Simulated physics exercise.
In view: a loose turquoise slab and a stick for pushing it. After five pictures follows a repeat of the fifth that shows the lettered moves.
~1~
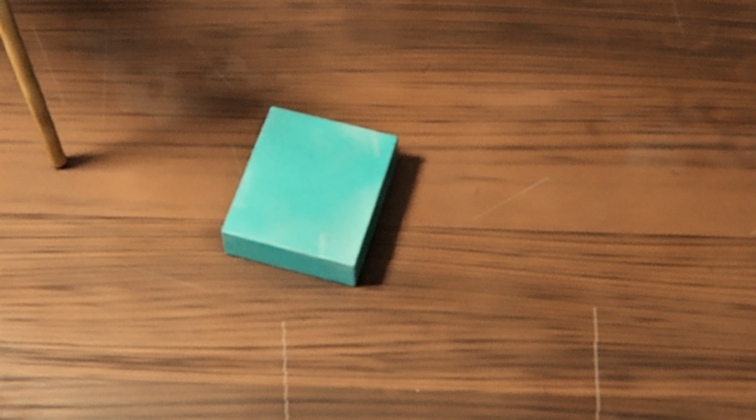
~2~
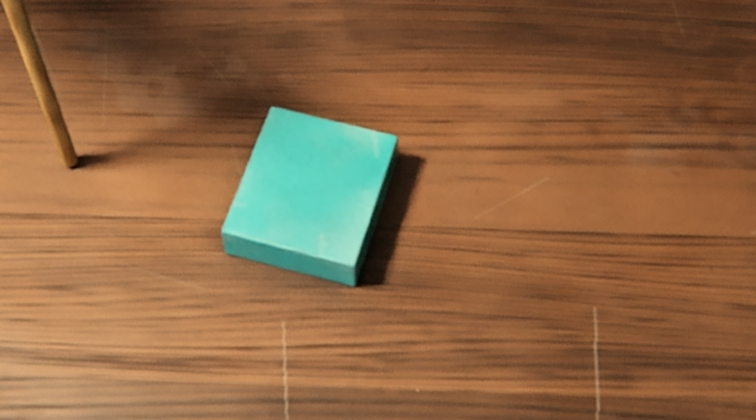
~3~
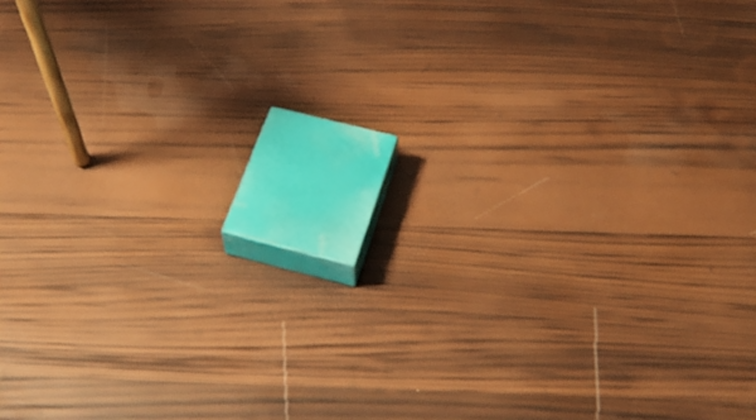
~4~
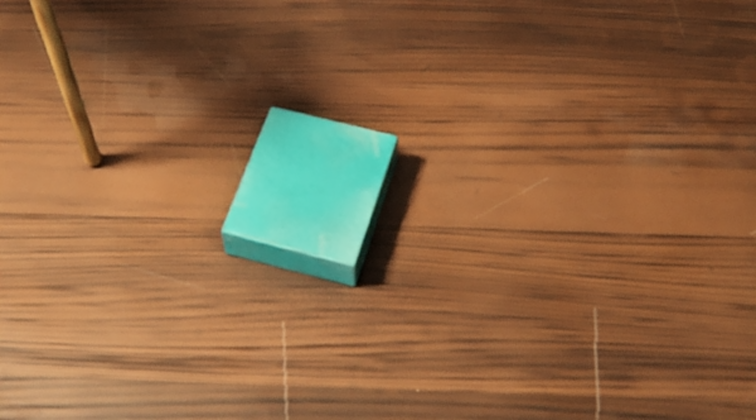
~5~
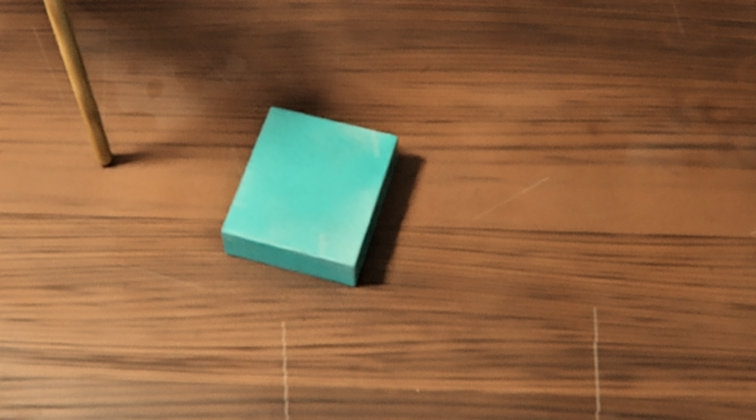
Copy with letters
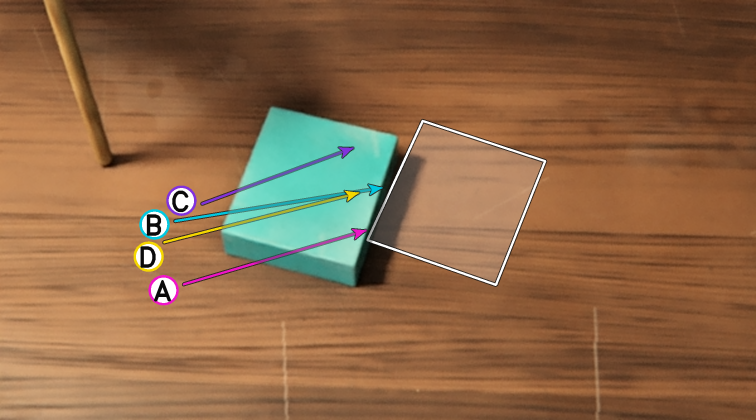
A thin stick moves slightly right across the wooden surface while the turquoise slab stays still.
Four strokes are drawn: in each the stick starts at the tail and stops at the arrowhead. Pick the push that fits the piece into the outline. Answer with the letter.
B is the one.
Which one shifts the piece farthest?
Stroke B.
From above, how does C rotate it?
It turns clockwise.
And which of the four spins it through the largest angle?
Stroke C.
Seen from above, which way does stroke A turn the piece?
Anticlockwise.
On the marked copy, A from (184, 284) to (366, 231); B from (175, 221) to (382, 188); C from (202, 204) to (353, 148); D from (164, 242) to (358, 193).
Following B. Soon after the start, foot of the stick (251, 210), piece (328, 182).
Later, foot of the stick (326, 198), piece (404, 176).
In the end, foot of the stick (382, 189), piece (461, 176); it fills the outline.
As for the rest, A leaves the piece out of the outline, at (352, 135); C leaves the piece out of the outline, at (376, 189); D leaves the piece out of the outline, at (437, 162).
